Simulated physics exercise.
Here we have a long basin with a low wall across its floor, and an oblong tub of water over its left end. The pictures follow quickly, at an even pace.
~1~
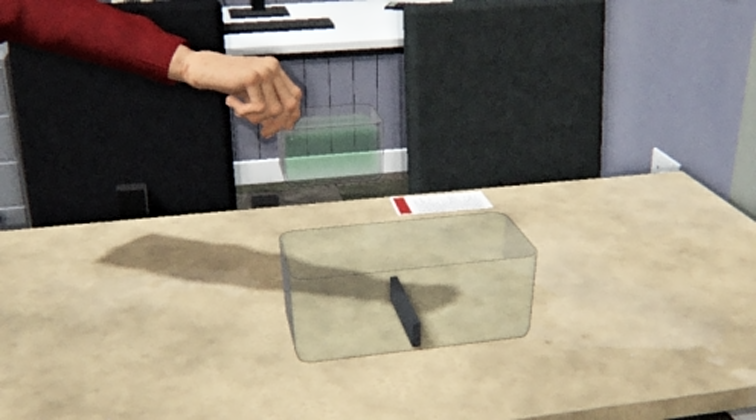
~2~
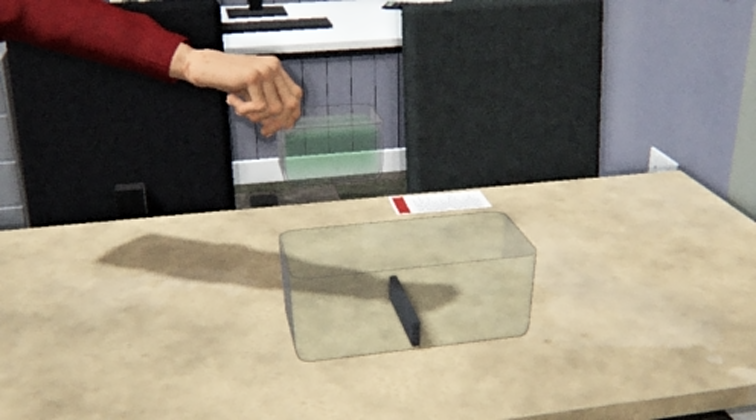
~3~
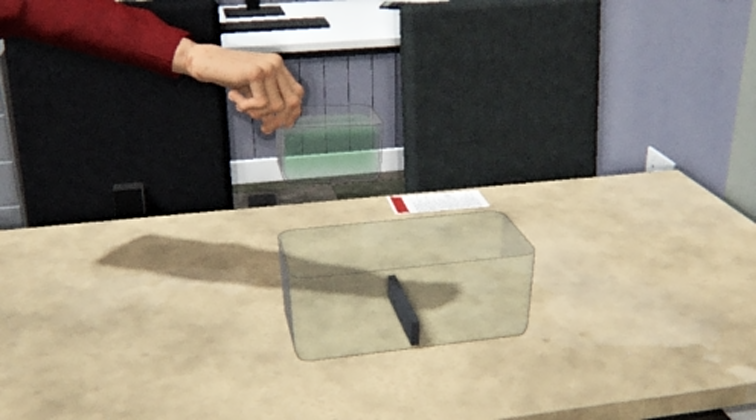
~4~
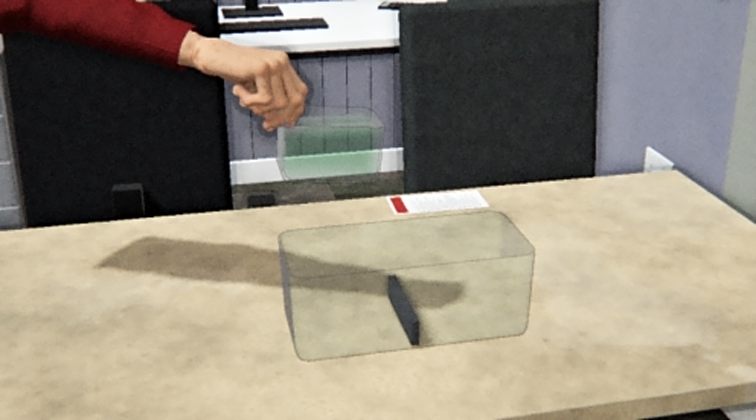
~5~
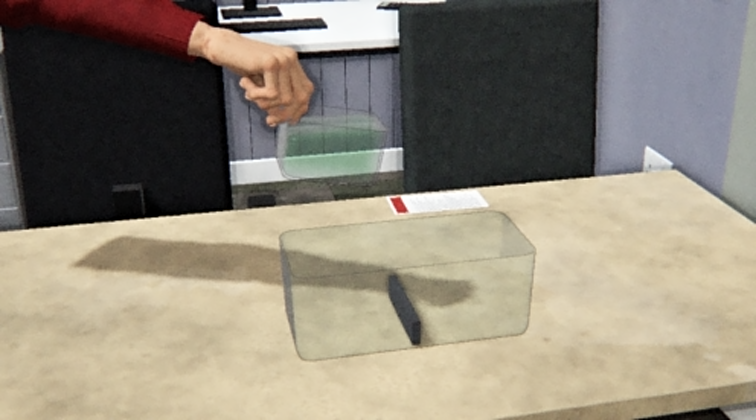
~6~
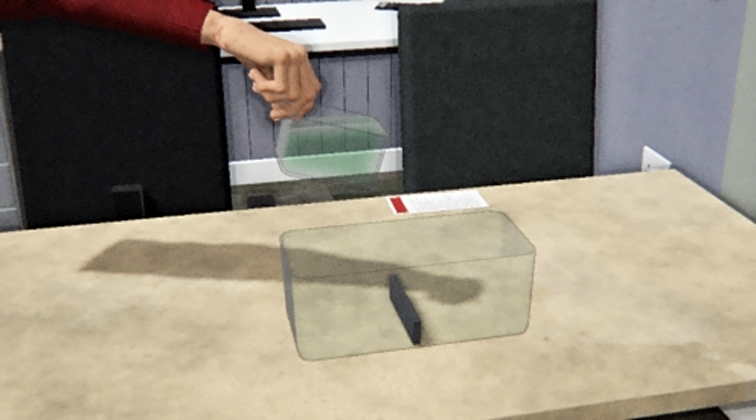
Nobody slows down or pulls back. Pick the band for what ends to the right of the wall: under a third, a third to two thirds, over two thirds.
In the end over two thirds is right of the wall.
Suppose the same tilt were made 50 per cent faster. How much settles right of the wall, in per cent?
It comes to 75 per cent or so.
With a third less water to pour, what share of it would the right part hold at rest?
About 70 per cent.
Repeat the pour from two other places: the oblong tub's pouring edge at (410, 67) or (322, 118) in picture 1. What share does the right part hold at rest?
The first gives 90 %, the second 25 %.
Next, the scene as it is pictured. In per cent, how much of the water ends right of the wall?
Roughly 75 in a hundred.
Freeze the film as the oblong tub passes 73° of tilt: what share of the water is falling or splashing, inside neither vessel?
It comes to 30 per cent or so.
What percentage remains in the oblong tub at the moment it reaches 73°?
Roughly 40 in a hundred.
A moment on, the oblong tub is tipped part way and 38 per cent is still to pour, 1 is left of the wall and 29 right of it.
Next, the oblong tub is tipped right over and 5 per cent is still to pour, 13 is left of the wall and 76 right of it.
Then the oblong tub is tipped right over and 0 per cent is still to pour, 23 is left of the wall and 76 right of it.
Later the oblong tub is tipped right over and 0 per cent is still to pour, 23 is left of the wall and 76 right of it.
Finally, 23 per cent lies left of the wall, 76 right of it and 1 outside.
